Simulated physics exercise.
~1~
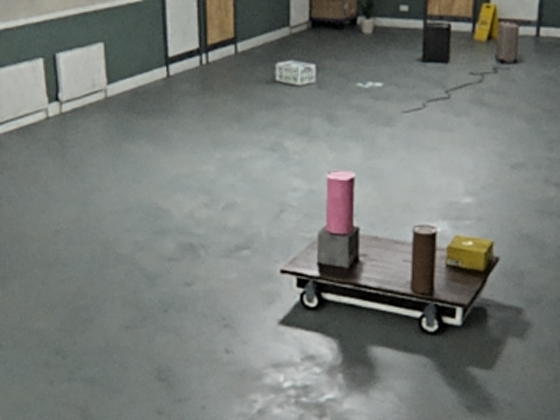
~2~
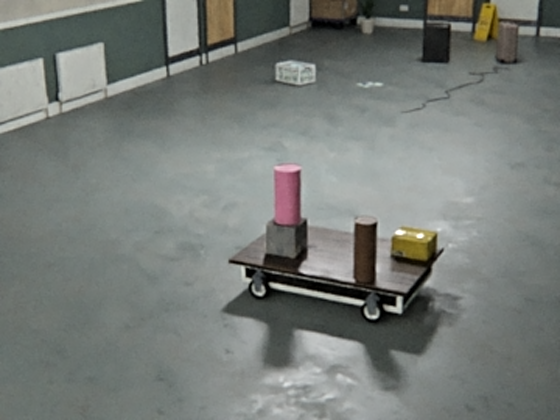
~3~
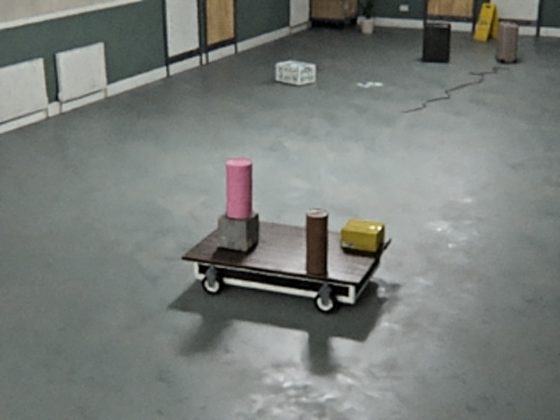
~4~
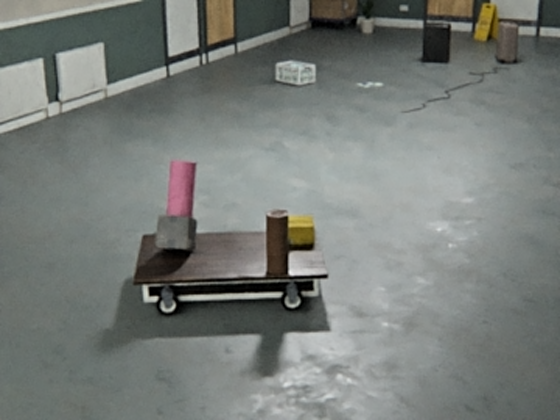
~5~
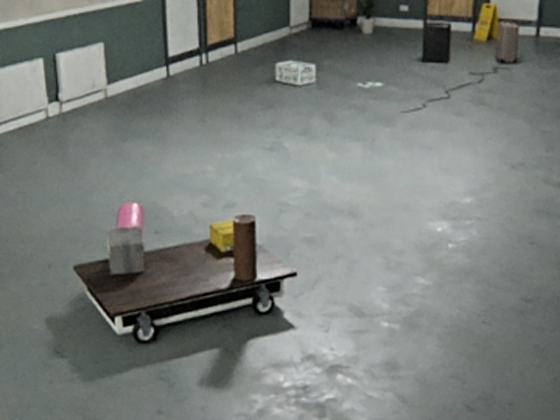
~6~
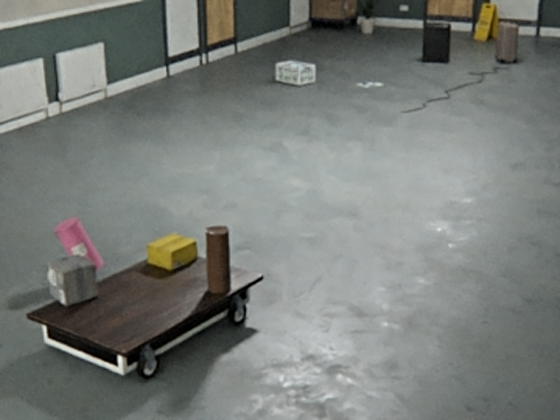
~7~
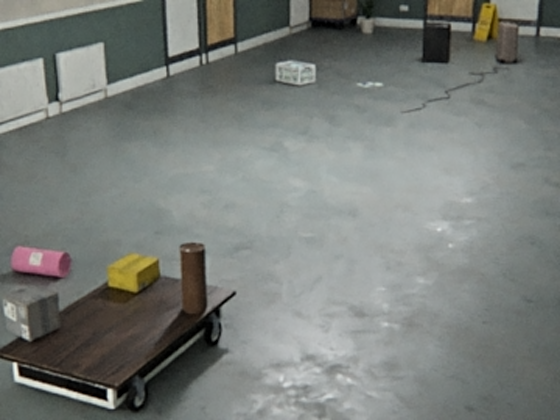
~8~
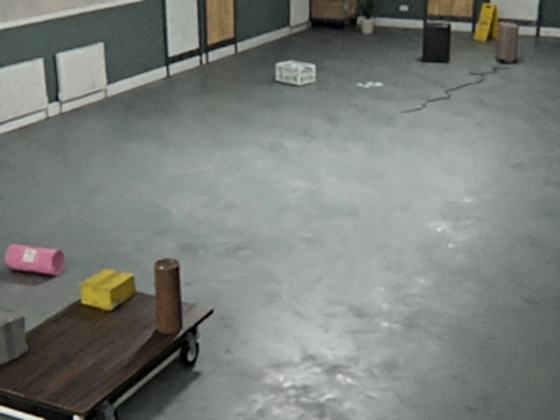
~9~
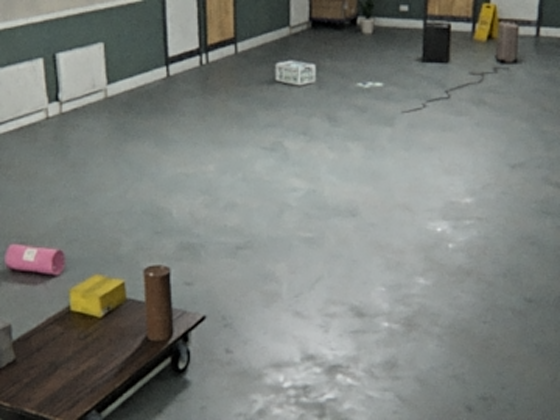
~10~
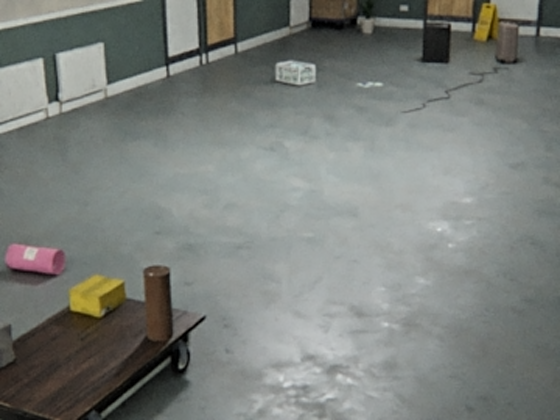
A pink canister toppled off the grey parcel beneath it as a wheeled cart rolled left and swung around, landing on the floor while the parcel tipped over onboard; the cart then stopped, with the brown canister still upright beside the yellow box.
